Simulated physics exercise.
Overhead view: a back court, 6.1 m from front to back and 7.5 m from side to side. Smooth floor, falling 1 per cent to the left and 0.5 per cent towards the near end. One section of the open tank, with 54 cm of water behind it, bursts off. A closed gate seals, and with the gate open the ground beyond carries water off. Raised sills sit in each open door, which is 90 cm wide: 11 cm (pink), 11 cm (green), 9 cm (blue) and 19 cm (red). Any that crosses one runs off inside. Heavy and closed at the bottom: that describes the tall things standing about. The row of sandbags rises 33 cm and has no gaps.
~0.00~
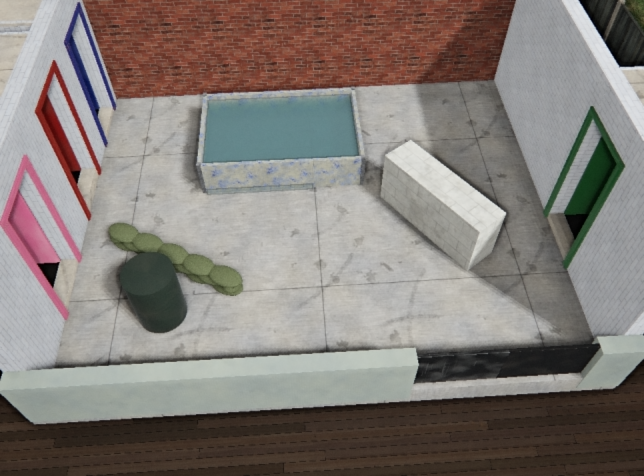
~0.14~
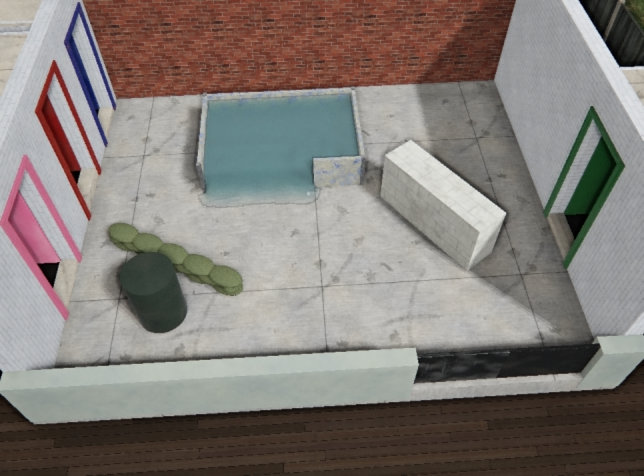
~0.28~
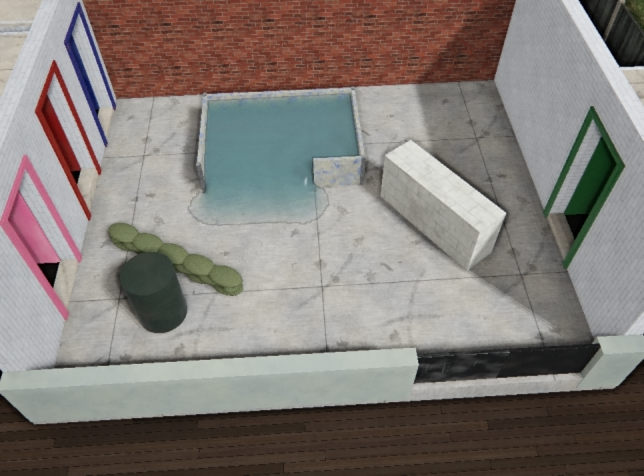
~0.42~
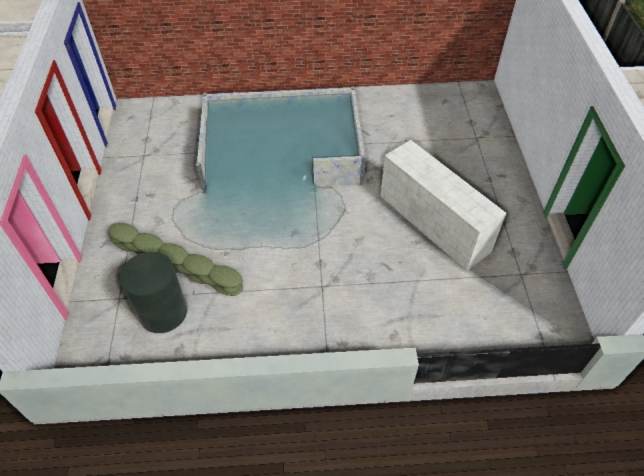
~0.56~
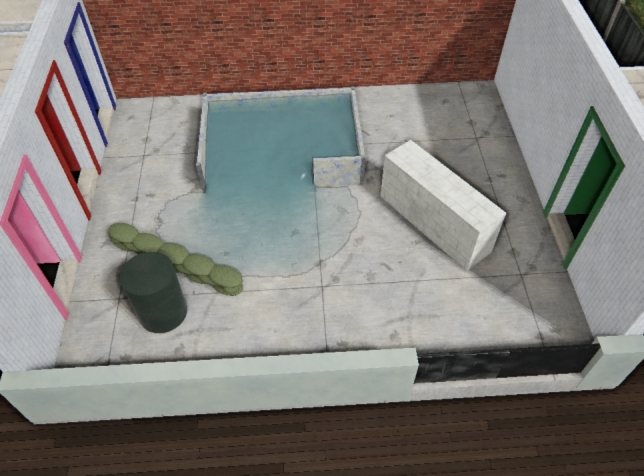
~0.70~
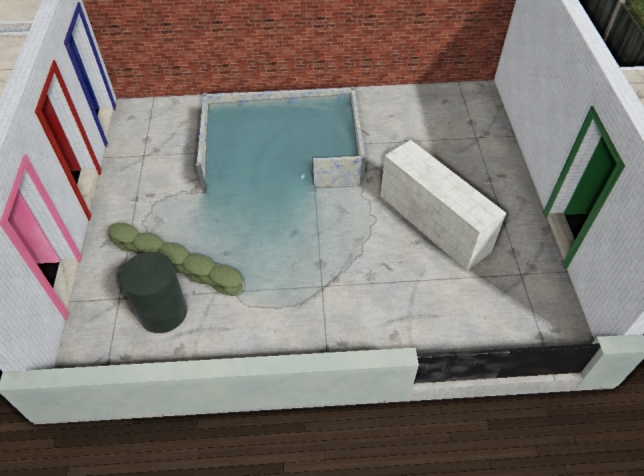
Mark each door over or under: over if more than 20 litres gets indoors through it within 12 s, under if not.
Pink door: Under, green door: Under, blue door: Under, red door: Under.
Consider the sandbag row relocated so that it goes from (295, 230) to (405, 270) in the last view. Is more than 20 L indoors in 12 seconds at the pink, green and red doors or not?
Then the pink door is over the mark, the green door short of it, the red door short of it.
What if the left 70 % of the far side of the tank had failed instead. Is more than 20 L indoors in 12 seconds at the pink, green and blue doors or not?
Pink door doesn't reach it, green door doesn't reach it, blue door surpasses it.
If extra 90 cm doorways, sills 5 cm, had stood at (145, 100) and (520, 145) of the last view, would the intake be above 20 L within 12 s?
Door 1: Higher; door 2: Lower.
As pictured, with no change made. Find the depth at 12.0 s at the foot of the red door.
The depth there is near 6.5 cm.
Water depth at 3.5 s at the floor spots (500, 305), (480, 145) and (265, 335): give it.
5, 0 and 5 cm, respectively.
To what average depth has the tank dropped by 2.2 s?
24 cm.
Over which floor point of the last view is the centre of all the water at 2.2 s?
Centre: Roughly (266, 215) px.
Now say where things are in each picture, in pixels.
The first picture shows still water, 54 cm deep, in the open tank at (281, 128).
In the second picture, water pours out at (259, 179) and has run 1.0 m, to (205, 201); typically 8 cm deep outside, 54 cm at the open tank's back.
In the third picture, the front is at (197, 209), 1.1 m from the gap at (260, 181); 1.3 m2 of floor is under water; 54 cm left at the back of the open tank.
In the fourth picture, the front is at (191, 232), 1.4 m from the gap at (260, 181); 2.5 m2 of floor is under water; 54 cm left at the back of the open tank.
In the fifth picture, water pours out at (260, 182) and has run 1.8 m, to (302, 269); typically 7 cm deep outside, 49 cm at the open tank's back.
In the sixth picture, the front is at (295, 300), 2.3 m from the gap at (260, 181); 5.1 m2 of floor is under water; 46 cm left at the back of the open tank.
After 1.4 s water covers 25 % of the floor and is deepest (42 cm) near (208, 265); pink door not reached, green door not reached, blue door not reached, red door not reached.
After 2.2 s water covers 30 % of the floor and is deepest (36 cm) near (208, 265); pink door not reached, green door not reached, blue door not reached, red door 9 cm at the sill, 0 L in.
After 3.5 s water covers 55 % of the floor and is deepest (26 cm) near (598, 360); pink door 5 cm at the sill, 0 L in, green door not reached, blue door 7 cm at the sill, 0 L in, red door 16 cm at the sill, 0 L in.
After 7.0 s water covers 90 % of the floor and is deepest (14 cm) near (533, 365); pink door 11 cm at the sill, 0 L in, green door 7 cm at the sill, 0 L in, blue door 10 cm at the sill, 6 L in, red door 9 cm at the sill, 0 L in.
After 12.0 s water covers 95 % of the floor and is deepest (10 cm) near (256, 97); pink door 9 cm at the sill, 1 L in, green door 3 cm at the sill, 0 L in, blue door 8 cm at the sill, 7 L in, red door 6 cm at the sill, 0 L in.
